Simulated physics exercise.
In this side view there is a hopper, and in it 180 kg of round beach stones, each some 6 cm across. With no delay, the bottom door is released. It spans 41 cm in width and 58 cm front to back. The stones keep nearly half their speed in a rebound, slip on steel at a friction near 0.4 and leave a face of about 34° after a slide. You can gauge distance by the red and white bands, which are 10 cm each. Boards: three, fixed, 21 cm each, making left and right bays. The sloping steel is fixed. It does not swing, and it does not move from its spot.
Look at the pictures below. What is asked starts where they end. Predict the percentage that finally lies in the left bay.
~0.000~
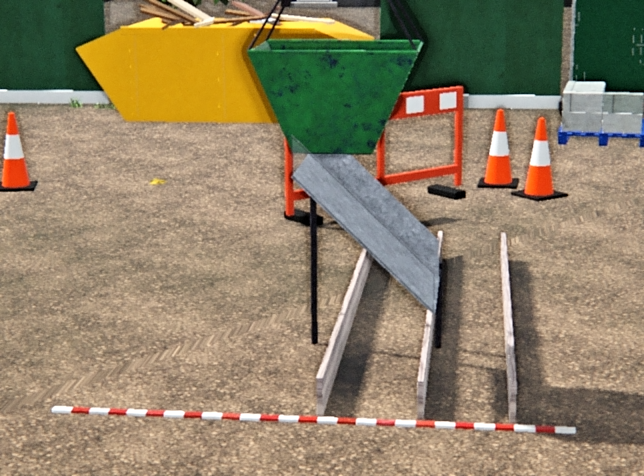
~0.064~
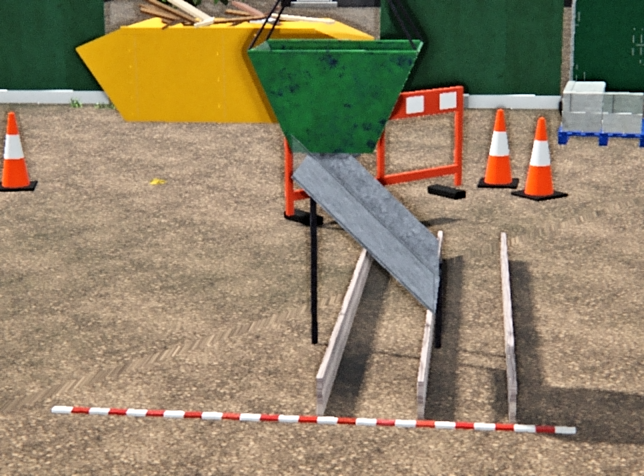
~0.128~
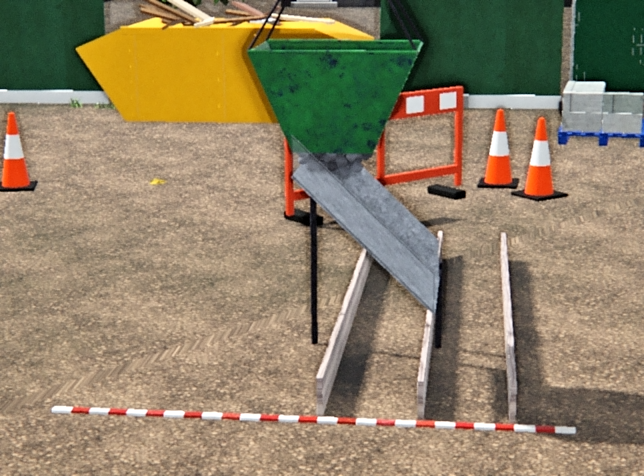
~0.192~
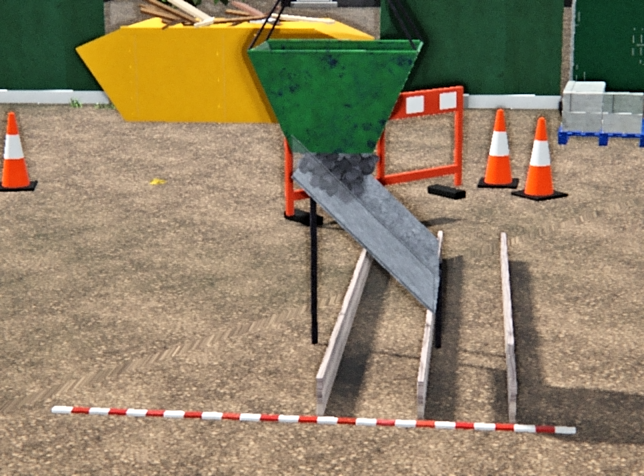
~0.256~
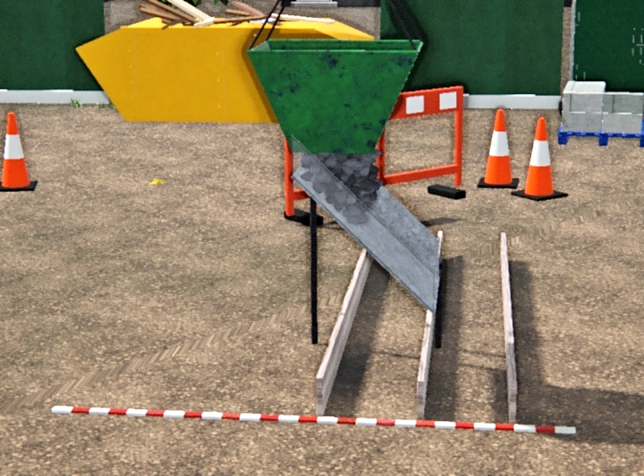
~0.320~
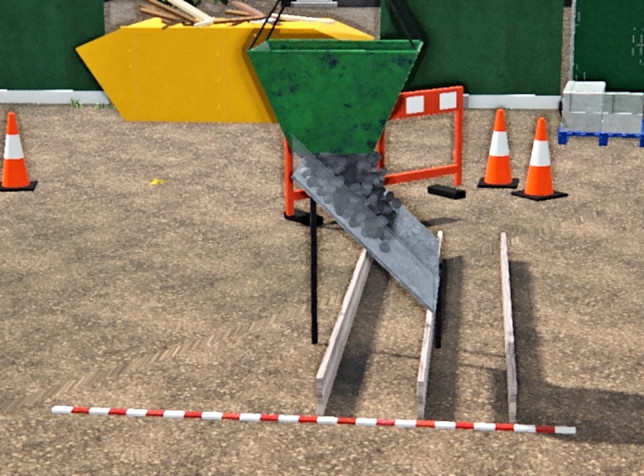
0 per cent, roughly.
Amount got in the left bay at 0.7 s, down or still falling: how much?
I'd put it near 0 per cent.
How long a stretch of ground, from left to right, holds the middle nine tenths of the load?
Some 110 cm from left to right.
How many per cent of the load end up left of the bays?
Roughly 0 per cent.
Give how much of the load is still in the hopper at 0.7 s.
I'd say some 0 per cent is still inside.
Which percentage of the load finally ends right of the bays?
Approx 20 % of the load.
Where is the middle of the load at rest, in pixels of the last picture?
I'd point to close to (483, 368) in the last picture.
After 0.7 s, 0 % in the hopper, 61 % on the steel, 2 % falling or lying in the left bay, 37 % falling or lying in the right bay; the stones farthest right are at (515, 346).
After 1.1 s, 0 % in the hopper, 9 % on the steel, 76 % falling or lying in the right bay, 14 % falling or lying right of the bays.
After 1.7 s, 0 % in the hopper, 78 % falling or lying in the right bay, 22 % falling or lying right of the bays.
After 2.6 s, 0 % in the hopper, 78 % falling or lying in the right bay, 22 % falling or lying right of the bays.
After 4.5 s, 0 % in the hopper, 78 % in the right bay, 22 % right of the bays.
